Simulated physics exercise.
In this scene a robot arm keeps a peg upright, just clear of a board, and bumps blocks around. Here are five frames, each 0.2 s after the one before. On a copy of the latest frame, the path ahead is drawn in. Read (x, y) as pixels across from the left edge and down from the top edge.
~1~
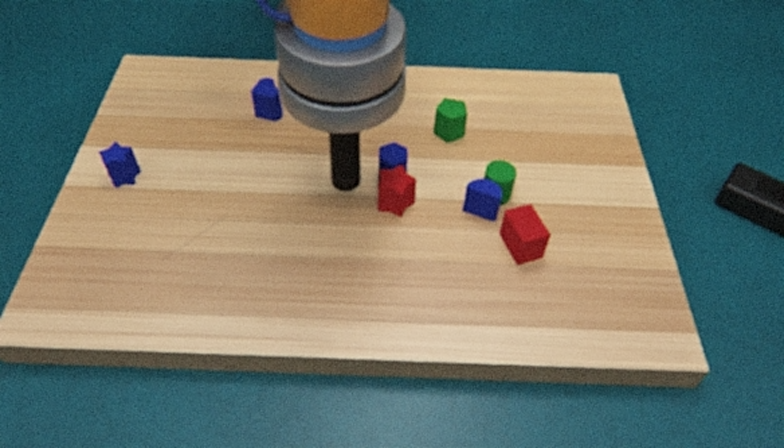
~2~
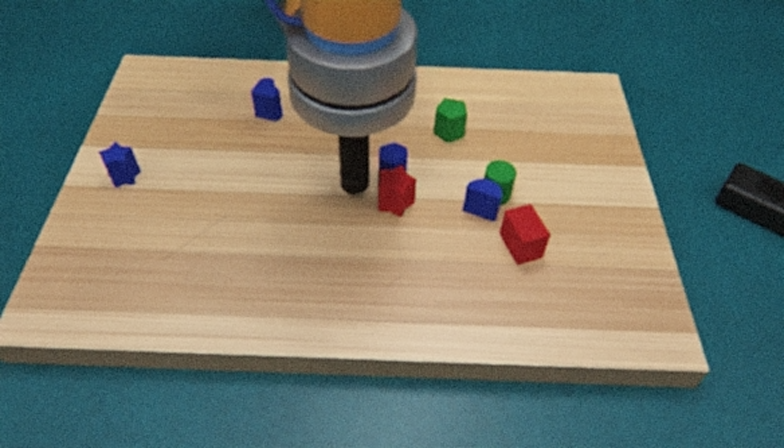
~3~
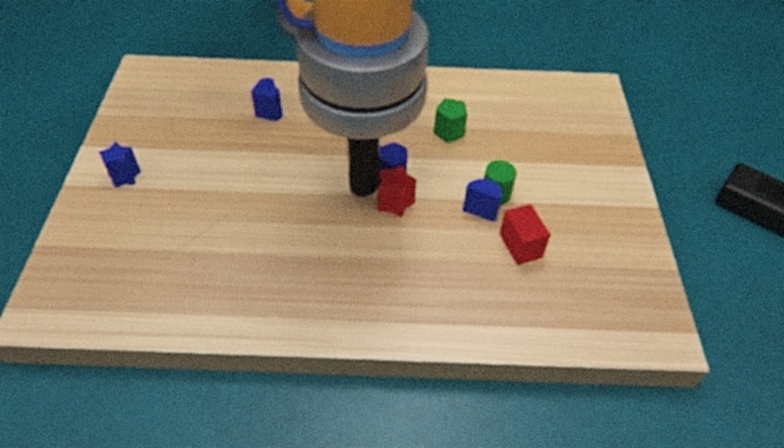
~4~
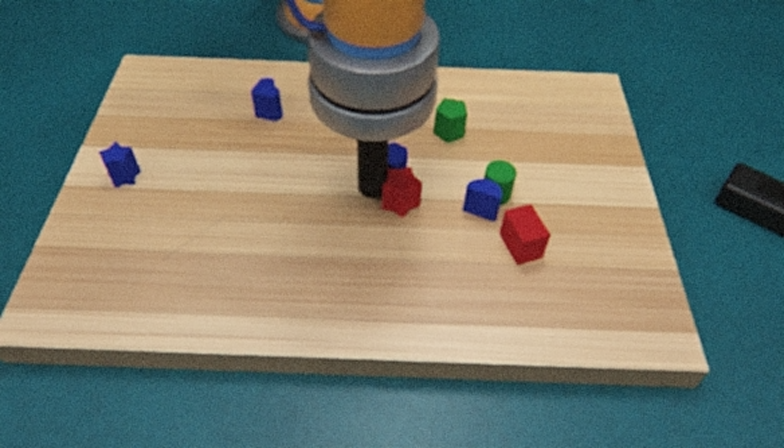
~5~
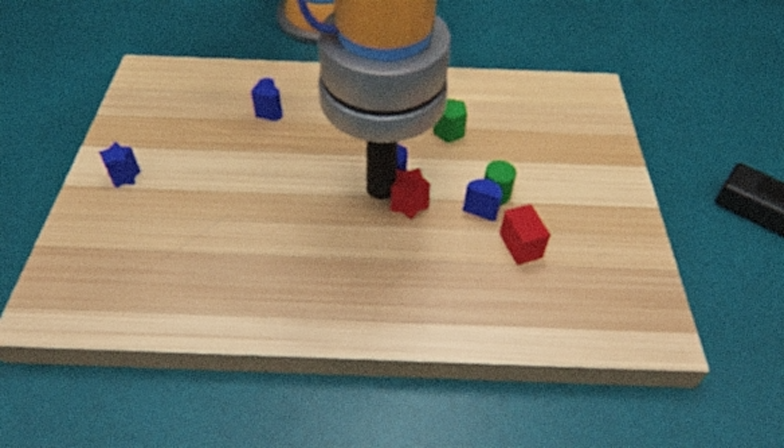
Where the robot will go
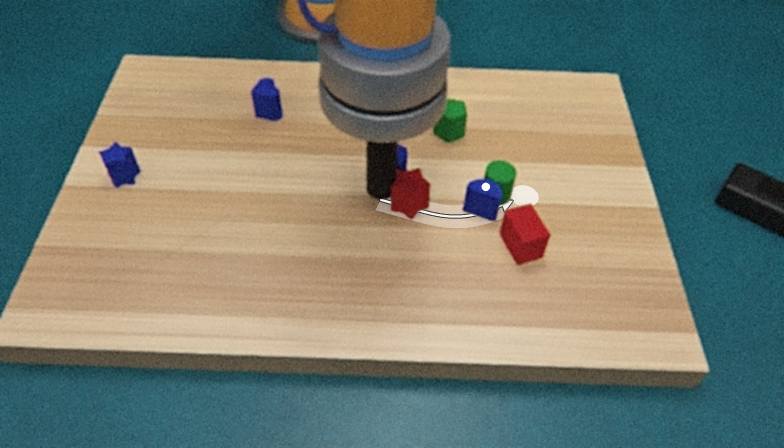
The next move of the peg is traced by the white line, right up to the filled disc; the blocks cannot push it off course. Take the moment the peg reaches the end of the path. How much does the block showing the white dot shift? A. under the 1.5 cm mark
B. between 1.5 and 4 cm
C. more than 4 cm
C
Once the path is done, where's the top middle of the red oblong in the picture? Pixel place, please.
The spot you're after is about (548, 225) in the image.
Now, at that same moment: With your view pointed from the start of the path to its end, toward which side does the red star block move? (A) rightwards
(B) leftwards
The correct letter is A.
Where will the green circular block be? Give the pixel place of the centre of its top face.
The point I'd pick in the picture is (525, 151).
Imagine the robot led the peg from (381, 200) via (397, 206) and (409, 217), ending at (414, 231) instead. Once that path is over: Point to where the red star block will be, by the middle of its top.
Its top face will be centred at roughly (443, 194).
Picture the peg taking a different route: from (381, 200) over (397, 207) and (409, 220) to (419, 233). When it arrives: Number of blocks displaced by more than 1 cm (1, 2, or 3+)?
The result: One block.
Drawn move, from (381, 200) via (430, 213) and (481, 213), ending at (524, 196); the dot is on the blue half-round block.
On the path given first. One third of the way, peg (432, 203); red star block (463, 194); blue half-round block (493, 188).
Two thirds of the way, peg (483, 203); red star block (516, 195); blue half-round block (548, 191); green circular block (504, 170); red oblong (540, 225), turned 20° clockwise.
At the end, peg (527, 186); red star block (550, 191), turned 50° clockwise; blue half-round block (586, 194); green circular block (525, 151); red oblong (548, 225), turned 50° clockwise.
